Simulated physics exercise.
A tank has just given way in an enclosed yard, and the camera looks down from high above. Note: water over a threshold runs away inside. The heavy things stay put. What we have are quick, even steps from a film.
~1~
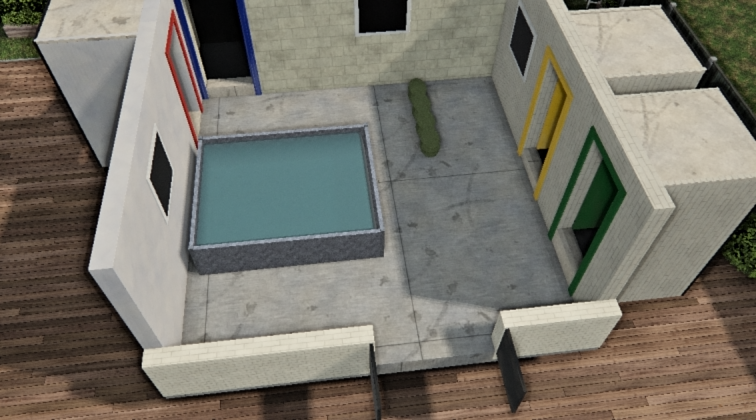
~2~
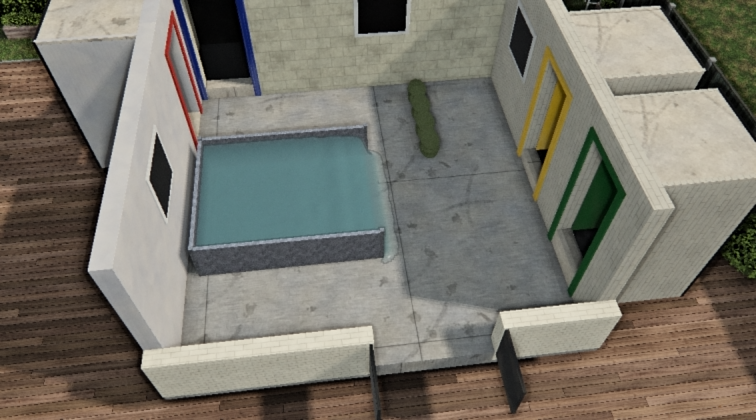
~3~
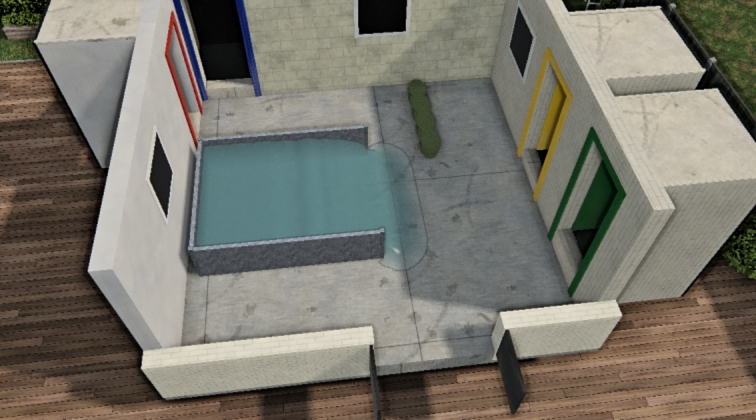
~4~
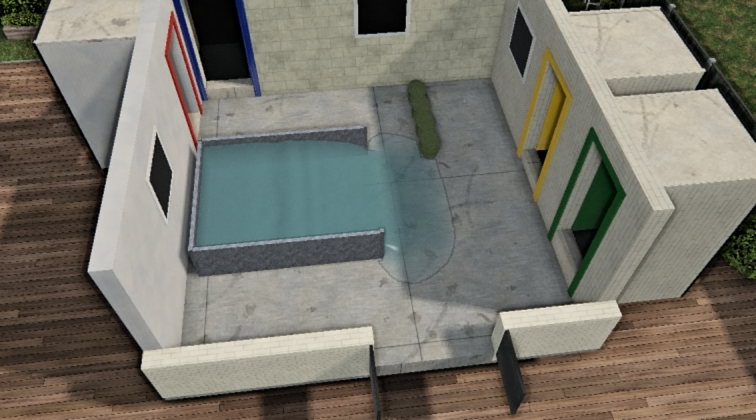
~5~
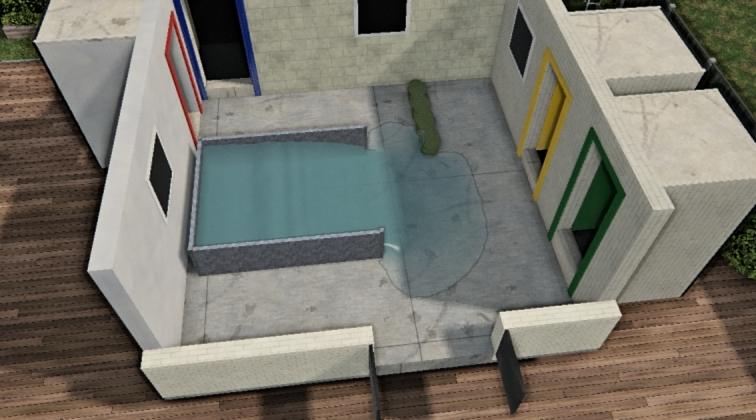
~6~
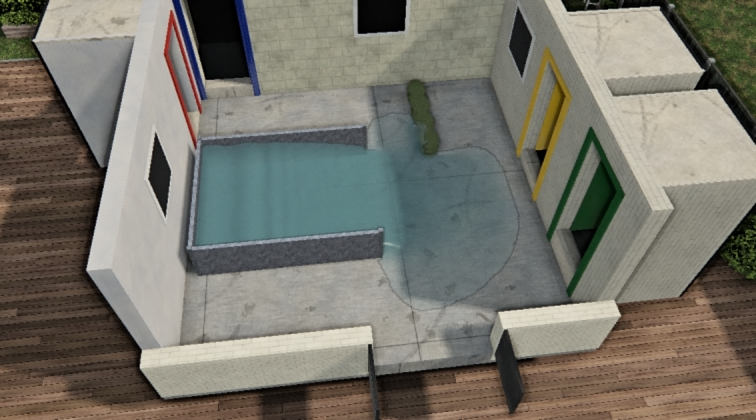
Water in a raised pool poured out through its open right side and spread across the gray yard floor in a widening, rounded sheet, passing the green hedge and reaching toward the yellow and green doorways.
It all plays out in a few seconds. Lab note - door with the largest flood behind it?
Largest flood: Yellow door.
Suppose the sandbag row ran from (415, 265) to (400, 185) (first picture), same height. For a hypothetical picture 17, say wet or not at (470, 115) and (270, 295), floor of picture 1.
Point by point: Waterlogged and unflooded.
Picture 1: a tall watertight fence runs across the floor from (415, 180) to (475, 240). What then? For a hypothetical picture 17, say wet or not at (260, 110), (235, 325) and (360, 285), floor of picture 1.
The first is still bare, the second still bare, the third still bare.
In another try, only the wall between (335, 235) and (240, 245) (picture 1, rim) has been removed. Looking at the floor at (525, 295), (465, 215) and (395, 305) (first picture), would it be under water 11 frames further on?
One by one: Waterlogged, bare, waterlogged.
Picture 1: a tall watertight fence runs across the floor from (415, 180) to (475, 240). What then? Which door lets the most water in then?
The answer here is the red one.
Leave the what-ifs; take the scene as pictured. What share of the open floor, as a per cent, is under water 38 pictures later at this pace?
Roughly 95 percent.
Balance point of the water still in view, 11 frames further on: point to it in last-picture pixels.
I'd place it roughly at (383, 205).
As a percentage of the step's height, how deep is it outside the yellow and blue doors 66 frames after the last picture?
Roughly 40 per cent, then 50 per cent.
A moment on, water covers 40 % of the floor; green door wet at the sill, nothing in, yellow door some in, blue door not reached, red door not reached.
Next, water covers 50 % of the floor; green door wet at the sill, nothing in, yellow door a lot in, blue door not reached, red door not reached.
Then, water covers 70 % of the floor; green door wet at the sill, nothing in, yellow door a lot in, blue door wet at the sill, nothing in, red door not reached.
Later, water covers 95 % of the floor; green door wet at the sill, nothing in, yellow door a lot in, blue door wet at the sill, nothing in, red door a trickle in.
In the end, water covers 95 % of the floor; green door wet at the sill, nothing in, yellow door a lot in, blue door wet at the sill, nothing in, red door a lot in; the yellow door has let in the most.
